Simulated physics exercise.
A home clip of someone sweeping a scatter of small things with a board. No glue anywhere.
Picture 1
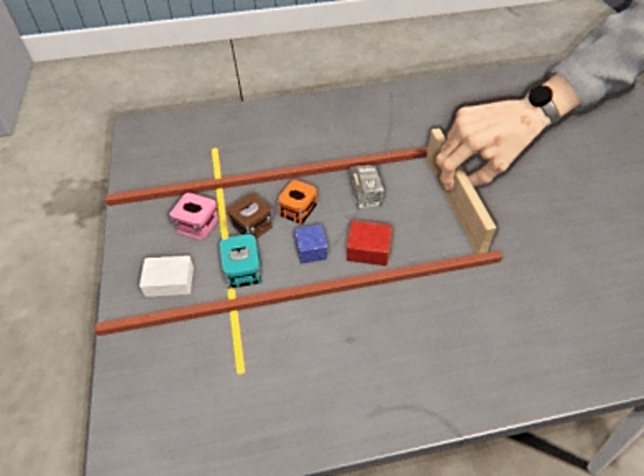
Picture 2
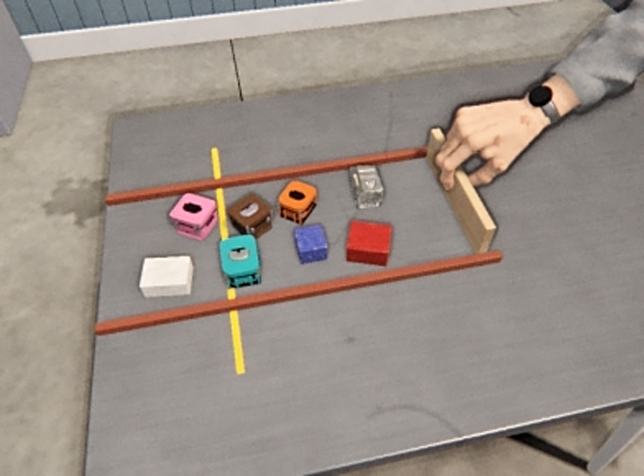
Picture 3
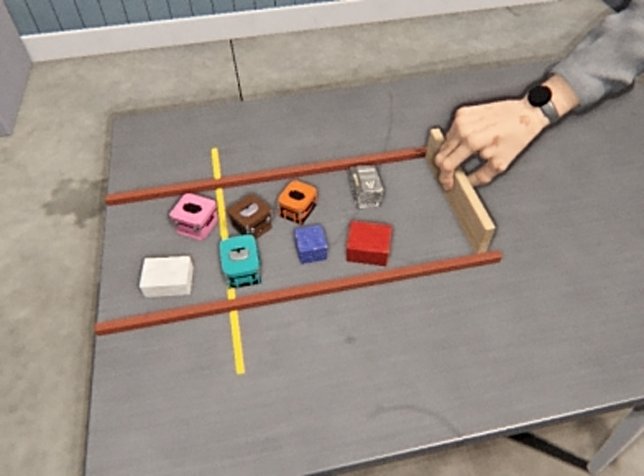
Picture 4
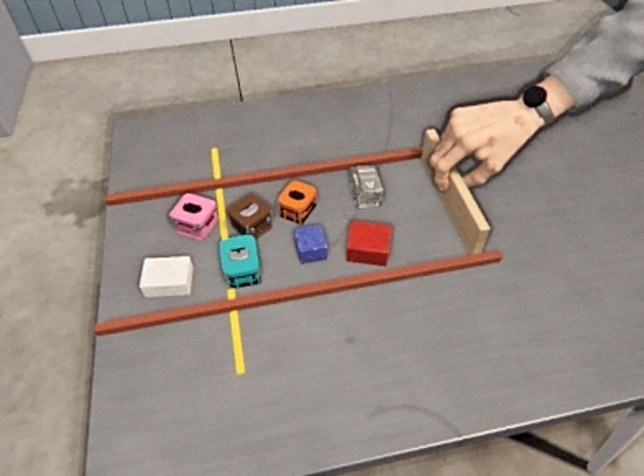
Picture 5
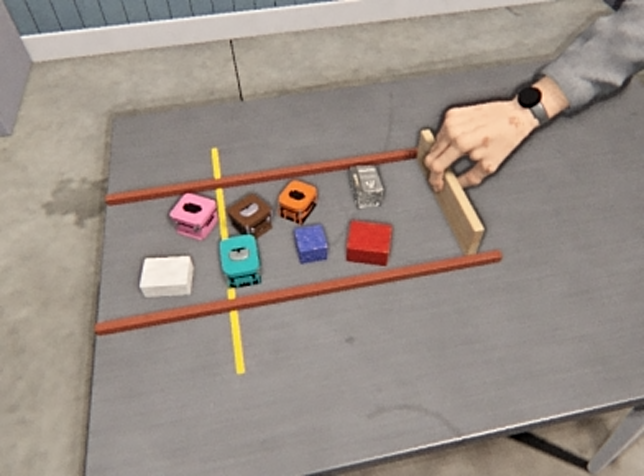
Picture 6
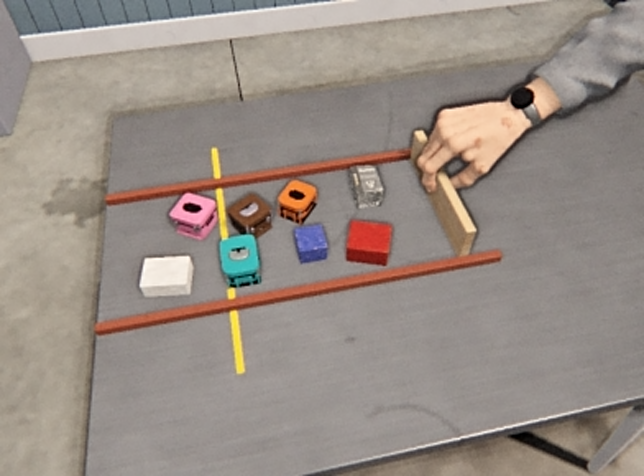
On a grey tabletop, small colourful cases and blocks lie scattered between two reddish rails, some near a strip of yellow tape. A hand wearing a dark watch holds a wooden board upright at the right, then slides it slightly left while the scattered things stay still.
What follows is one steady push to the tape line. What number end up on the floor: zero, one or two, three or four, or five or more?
Outcome: The number that fall off is zero.
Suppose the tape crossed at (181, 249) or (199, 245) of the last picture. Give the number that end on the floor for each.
Down on the floor: 2 and 1.
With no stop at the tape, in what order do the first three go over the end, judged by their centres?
The order is the white block, the turquoise case, the pink case.
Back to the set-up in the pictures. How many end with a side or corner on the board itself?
In contact: 2.
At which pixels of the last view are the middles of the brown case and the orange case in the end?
The brown case at (154, 243), the orange case at (180, 216).
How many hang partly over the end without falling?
It comes to 1.
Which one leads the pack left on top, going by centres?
Foremost is the white block.
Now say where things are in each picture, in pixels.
White block (167, 276); pink case (196, 217); turquoise case (241, 262); board (457, 189); tape (225, 241), in the first picture.
Pink case (195, 217); red block (369, 243), in the second picture.
Turquoise case (241, 262); board (456, 189), in the third picture.
White block (167, 277); blue block (311, 244), in the fourth picture.
Pink case (195, 217); grey box (366, 186), in the fifth picture.
White block (167, 277); pink case (195, 217); turquoise case (241, 262); board (440, 191); tape (225, 241), in the sixth picture.
Early on, none off yet; white block at rest near (167, 277); pink case at rest near (195, 217); turquoise case at rest near (241, 262).
A while later, none off yet; white block at rest near (167, 277); pink case at rest near (195, 217); turquoise case at rest near (237, 263).
Further along, none off yet; white block travelled about its own width near (138, 285); pink case travelled a little near (178, 214); turquoise case travelled about its own width near (177, 276).
Finally, the number that fall off is zero.
